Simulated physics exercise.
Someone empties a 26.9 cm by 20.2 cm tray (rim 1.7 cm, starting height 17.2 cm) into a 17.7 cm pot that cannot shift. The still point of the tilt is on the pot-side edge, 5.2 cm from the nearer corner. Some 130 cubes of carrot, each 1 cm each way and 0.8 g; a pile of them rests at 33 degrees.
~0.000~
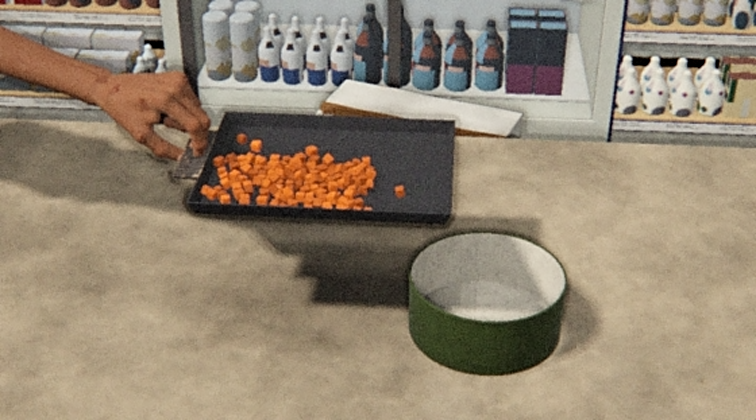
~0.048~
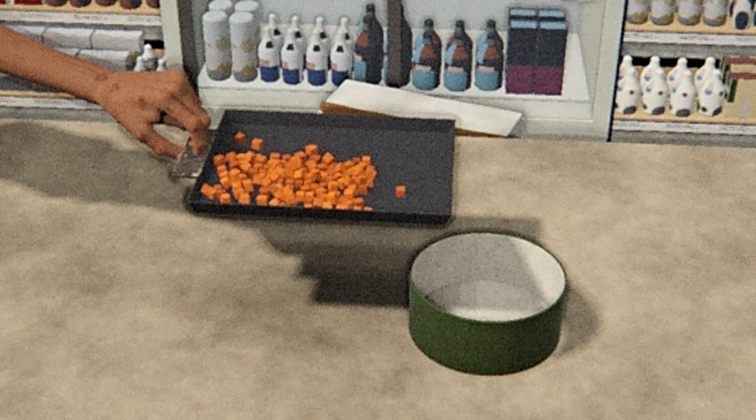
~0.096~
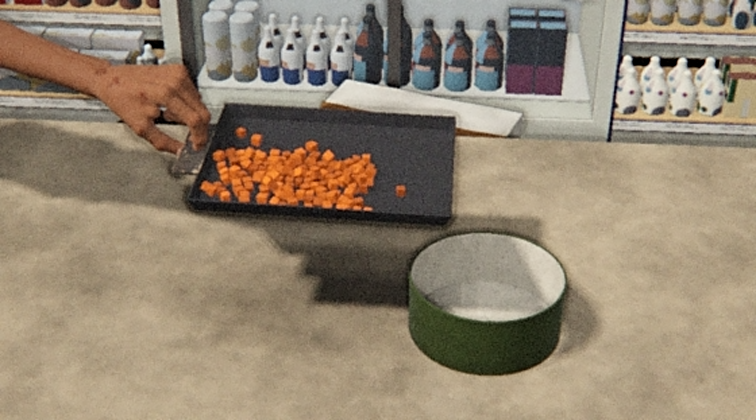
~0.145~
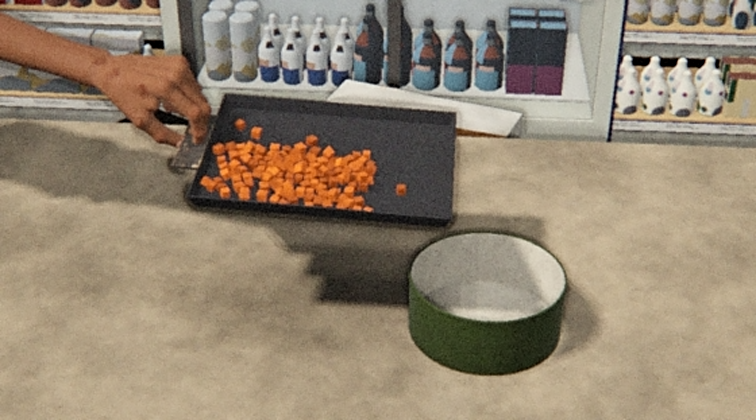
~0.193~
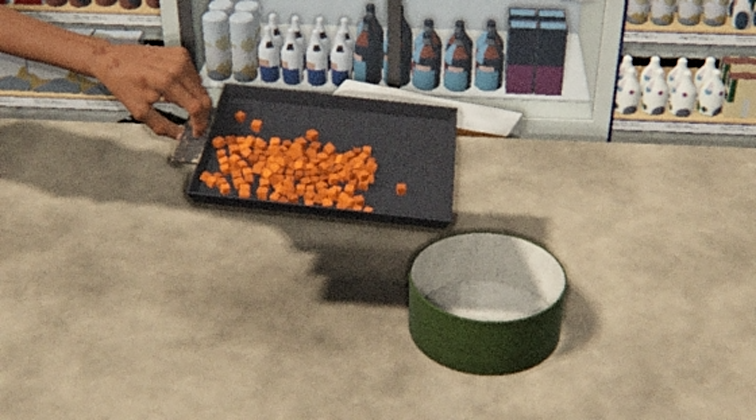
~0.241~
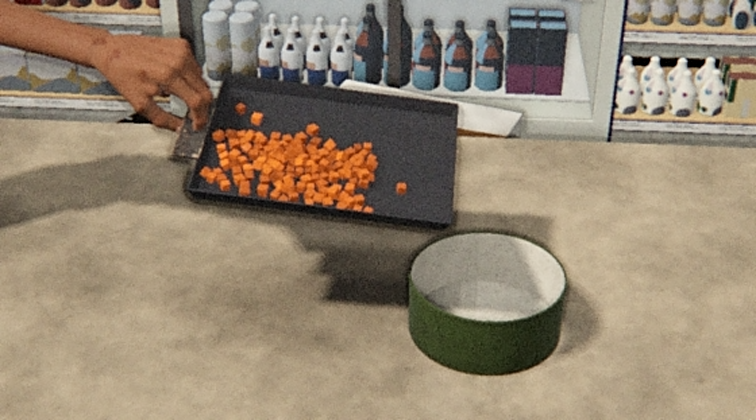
On a mottled stone-like counter in front of shop shelves lined with bottles, a hand at the left holds a dark tray of small orange carrot cubes beside a green pot. The tray's far edge gradually rises, tilting it slightly toward the viewer, while the cubes barely shift and the pot stays still.
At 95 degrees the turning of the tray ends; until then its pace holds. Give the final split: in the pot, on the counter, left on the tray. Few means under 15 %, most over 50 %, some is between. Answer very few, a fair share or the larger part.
In the pot: A fair share; on the counter: The larger part; left on the tray: Very few.
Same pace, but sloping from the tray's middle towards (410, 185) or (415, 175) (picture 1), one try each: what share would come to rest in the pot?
Some 95 and 75 per cent.
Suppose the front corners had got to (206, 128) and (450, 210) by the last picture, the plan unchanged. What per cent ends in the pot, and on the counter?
Pot 65, counter 35.
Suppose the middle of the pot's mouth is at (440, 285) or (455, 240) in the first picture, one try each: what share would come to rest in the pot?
Some 75 and 0 per cent.
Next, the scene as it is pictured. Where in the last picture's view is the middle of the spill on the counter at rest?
At about (409, 386).
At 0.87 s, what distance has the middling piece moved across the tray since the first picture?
Some 4 cm.
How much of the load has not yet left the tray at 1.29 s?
Roughly 75 per cent.
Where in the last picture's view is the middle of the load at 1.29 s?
At about (374, 218).
After 0.87 s, tilt 51 degrees; the tray holds 100 %, the pot 0 %.
After 1.29 s, tilt 77 degrees; the tray holds 75 %, the pot 5 %.
Then, at 1.79 s, tilt 95 degrees; the tray holds 10 %, the pot 15 %.
At rest (2.9 s), pot 20 %, counter 75 %, tray 0 %.
